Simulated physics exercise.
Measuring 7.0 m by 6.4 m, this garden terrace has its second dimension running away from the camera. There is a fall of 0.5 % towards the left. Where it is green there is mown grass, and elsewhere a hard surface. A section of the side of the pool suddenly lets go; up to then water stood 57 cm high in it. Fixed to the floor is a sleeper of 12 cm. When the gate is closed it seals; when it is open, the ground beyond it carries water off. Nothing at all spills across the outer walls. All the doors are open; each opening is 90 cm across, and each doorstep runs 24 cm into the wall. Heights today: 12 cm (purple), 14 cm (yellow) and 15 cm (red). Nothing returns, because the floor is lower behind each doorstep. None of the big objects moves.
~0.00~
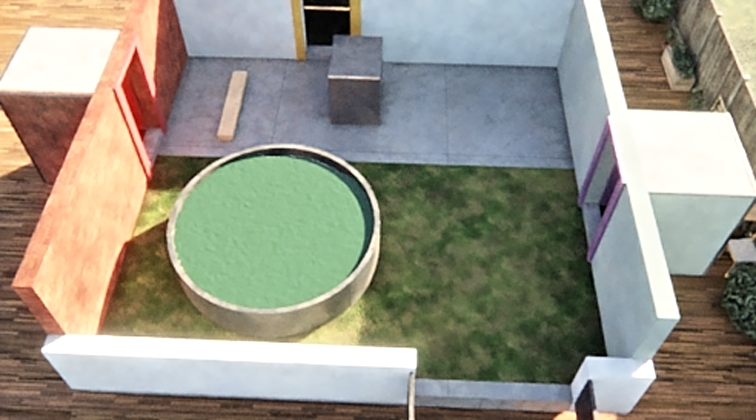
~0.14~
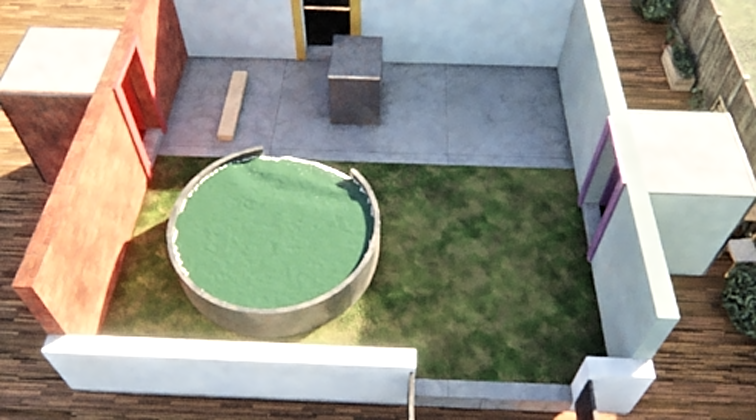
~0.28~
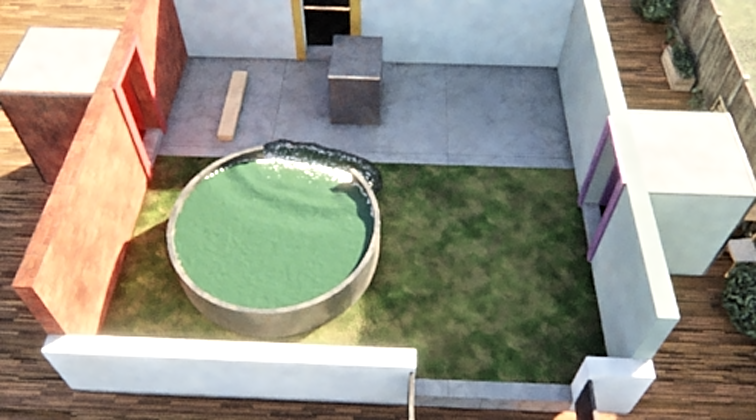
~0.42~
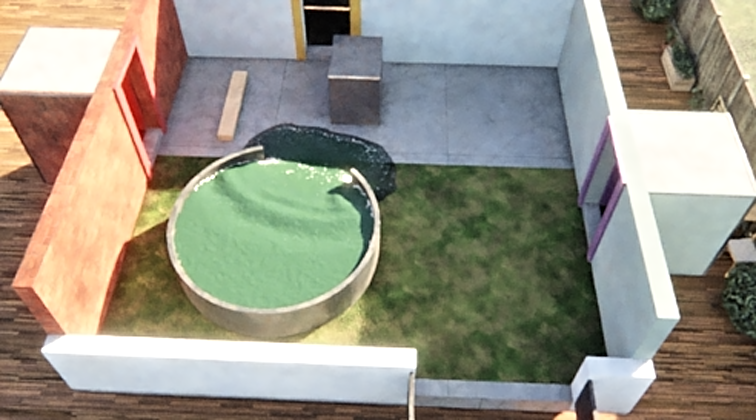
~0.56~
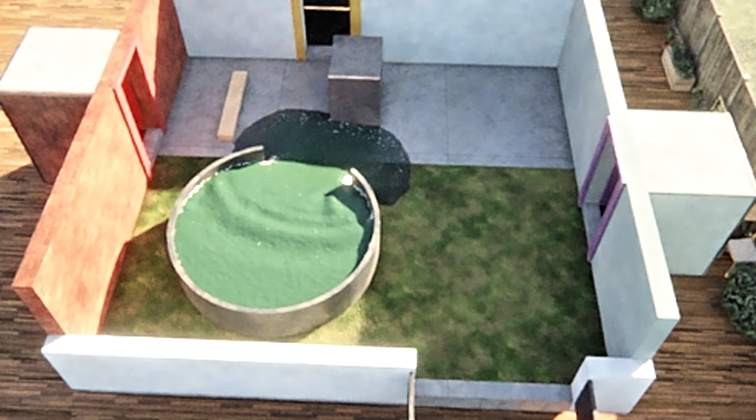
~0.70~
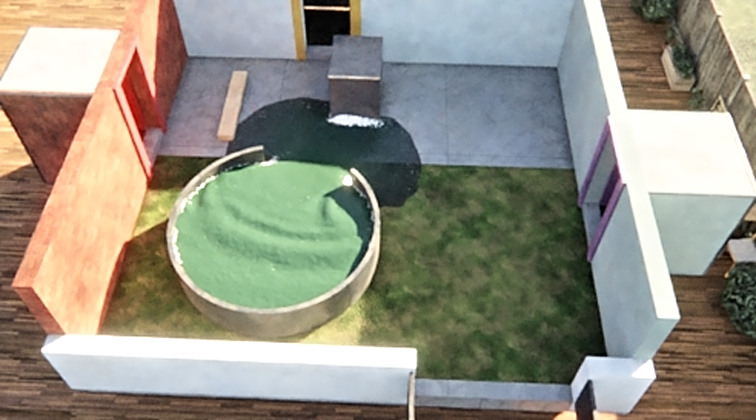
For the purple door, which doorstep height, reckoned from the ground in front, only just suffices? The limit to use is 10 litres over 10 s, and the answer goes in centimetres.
A doorstep of roughly 6 cm.
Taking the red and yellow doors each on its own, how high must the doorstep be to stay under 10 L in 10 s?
Some 8.0 cm for red, some 25 cm for yellow.
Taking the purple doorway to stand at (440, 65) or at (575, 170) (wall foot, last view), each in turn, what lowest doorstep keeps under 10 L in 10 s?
You'd want roughly 11.5 cm there first, then roughly 11.5 cm.
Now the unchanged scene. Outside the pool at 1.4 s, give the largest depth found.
I'd estimate roughly 38 cm.
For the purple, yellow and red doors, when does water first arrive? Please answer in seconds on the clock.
Times - purple 3.6 seconds, yellow 1.2 seconds, red 2.2 seconds.
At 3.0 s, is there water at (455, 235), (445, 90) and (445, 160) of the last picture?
Untouched; soaked; soaked.
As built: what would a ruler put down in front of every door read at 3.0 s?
Door by door in cm - purple 0, yellow 23, red 1.
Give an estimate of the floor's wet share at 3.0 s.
I'd estimate about 50 percent.
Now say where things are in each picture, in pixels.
The first frame shows the pool at (275, 224) is whole and still, 57 cm deep; the purple door at (602, 189) is dry.
In the second frame, the gap is on the far side, the front 0.3 m out at a hidden place; the back of the pool holds 57 cm.
In the third frame, the front is at (285, 143), 0.7 m from the gap on the far side; 1.2 m2 of floor is wet, 57 cm left at the back.
In the fourth frame, water pours out on the far side and has run 1.1 m, to (284, 128); about 9 cm deep outside, 57 cm at the back.
In the fifth frame, the gap is on the far side, the front 1.5 m out at (380, 131); the back of the pool holds 57 cm.
In the sixth frame, water pours out on the far side and has run 1.7 m, to (315, 102); about 7 cm deep outside, 57 cm at the back; the purple door at (602, 189), 4.4 m from the gap, is still 2.8 m from the nearest water.
After 1.4 s water covers 25 % of the floor, deepest (38 cm) near (342, 132); it has not reached the purple door.
After 3.0 s water covers 50 % of the floor, deepest (34 cm) near (188, 59); it has not reached the purple door.
After 10.0 s water covers 95 % of the floor, deepest (12 cm) near (164, 134); 8 cm at the purple door, 0 litres in over its 12 cm doorstep.
At the purple door as built, the water arrived by 3.7 s and peaked near 9 cm at 6.4 s.
With a doorstep of 4.5 cm, 23 litres would have come in within the 10 s; with 6.5 cm, 6 litres. So under 10 litres takes about 6 cm.
